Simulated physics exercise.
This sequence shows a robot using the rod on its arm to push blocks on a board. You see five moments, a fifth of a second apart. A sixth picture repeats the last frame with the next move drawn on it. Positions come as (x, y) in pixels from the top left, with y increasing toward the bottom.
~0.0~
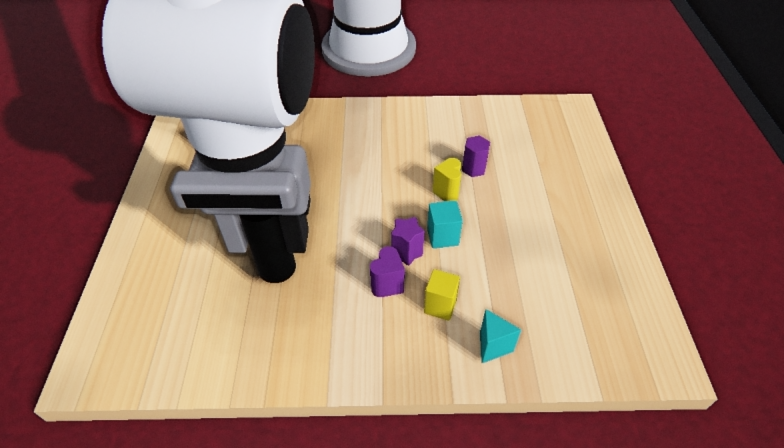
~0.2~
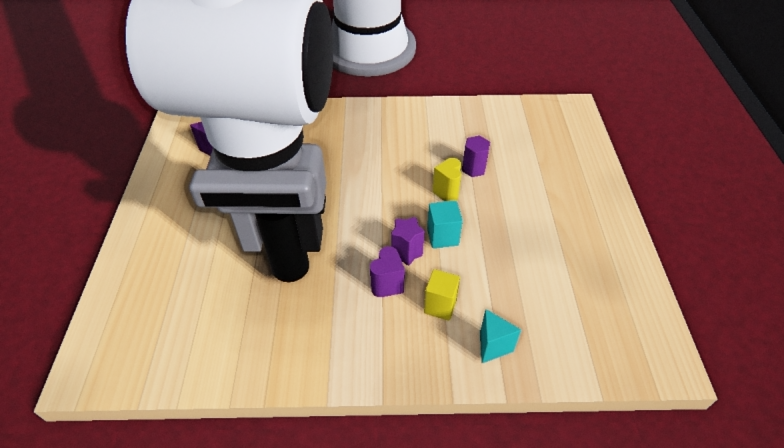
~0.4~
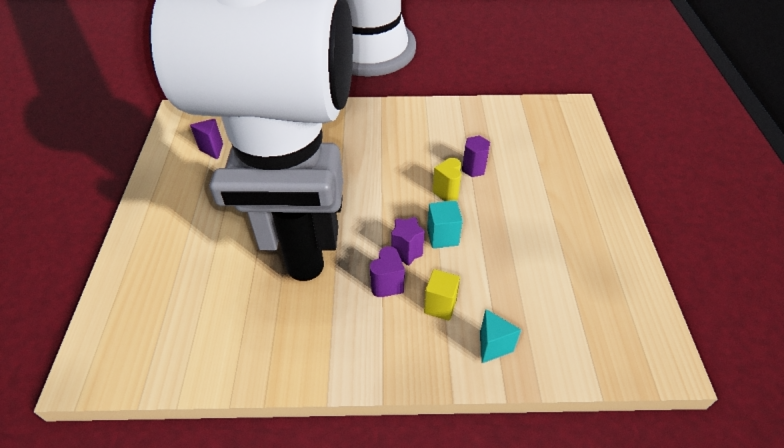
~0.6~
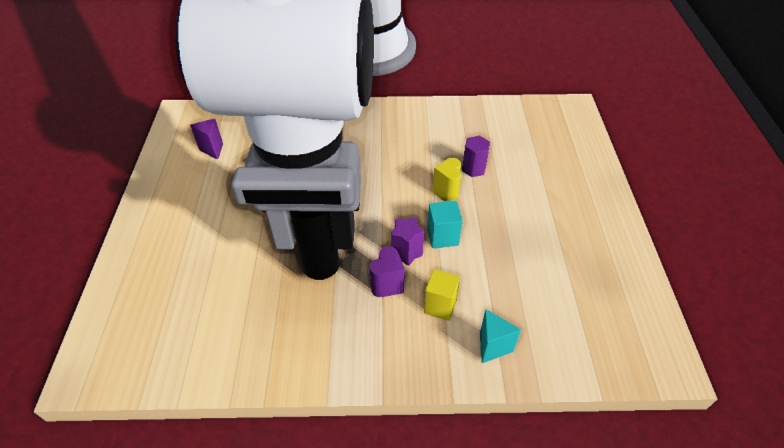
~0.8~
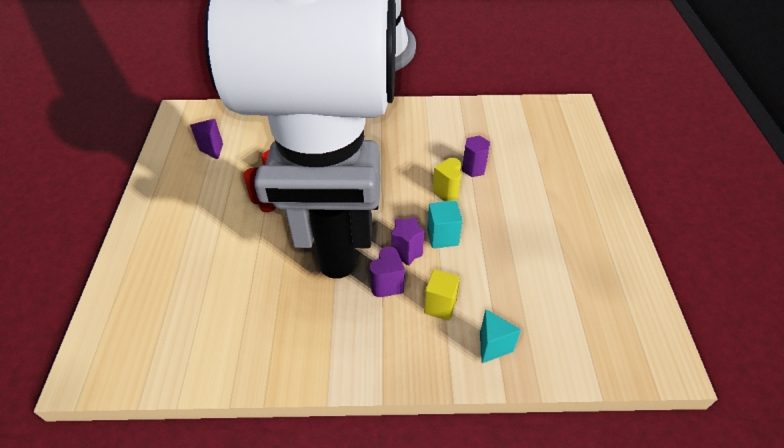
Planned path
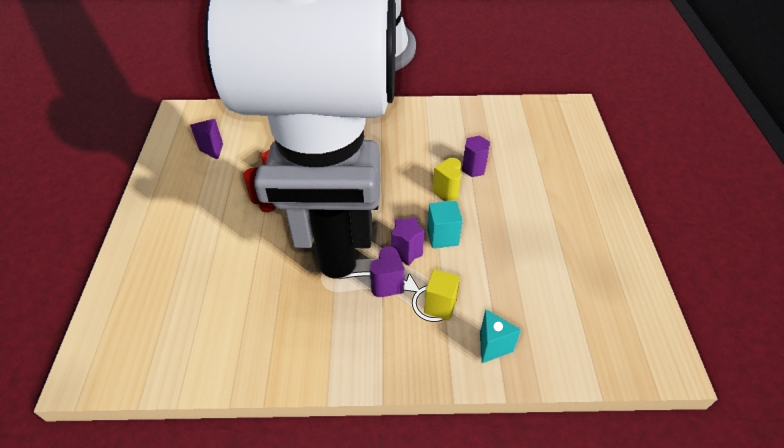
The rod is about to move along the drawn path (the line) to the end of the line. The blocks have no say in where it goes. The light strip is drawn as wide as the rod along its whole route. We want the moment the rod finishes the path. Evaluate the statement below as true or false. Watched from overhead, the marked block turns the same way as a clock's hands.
Verdict: True.
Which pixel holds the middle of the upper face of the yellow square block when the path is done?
Its top middle is near (489, 310).
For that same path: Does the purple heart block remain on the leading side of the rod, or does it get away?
When the path ends, it will sit ahead of the rod.
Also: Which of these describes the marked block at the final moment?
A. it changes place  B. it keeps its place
Option A.
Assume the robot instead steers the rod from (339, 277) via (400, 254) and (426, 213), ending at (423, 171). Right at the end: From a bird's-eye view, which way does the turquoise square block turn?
It twists anticlockwise.
The line goes from (339, 277) over (374, 274) and (406, 283) to (433, 303); the dot is on the turquoise triangular piece.
What follows on the original path. One third of the way, rod at (373, 261); purple heart block at (399, 263).
Two thirds of the way, rod at (407, 270); purple heart block at (435, 273); yellow square block at (460, 294), turned 25° clockwise.
At the end, rod at (434, 291); purple heart block at (467, 289); purple star unmoved; yellow square block at (489, 310), turned 50° clockwise; turquoise triangular piece at (509, 339), turned 25° clockwise.
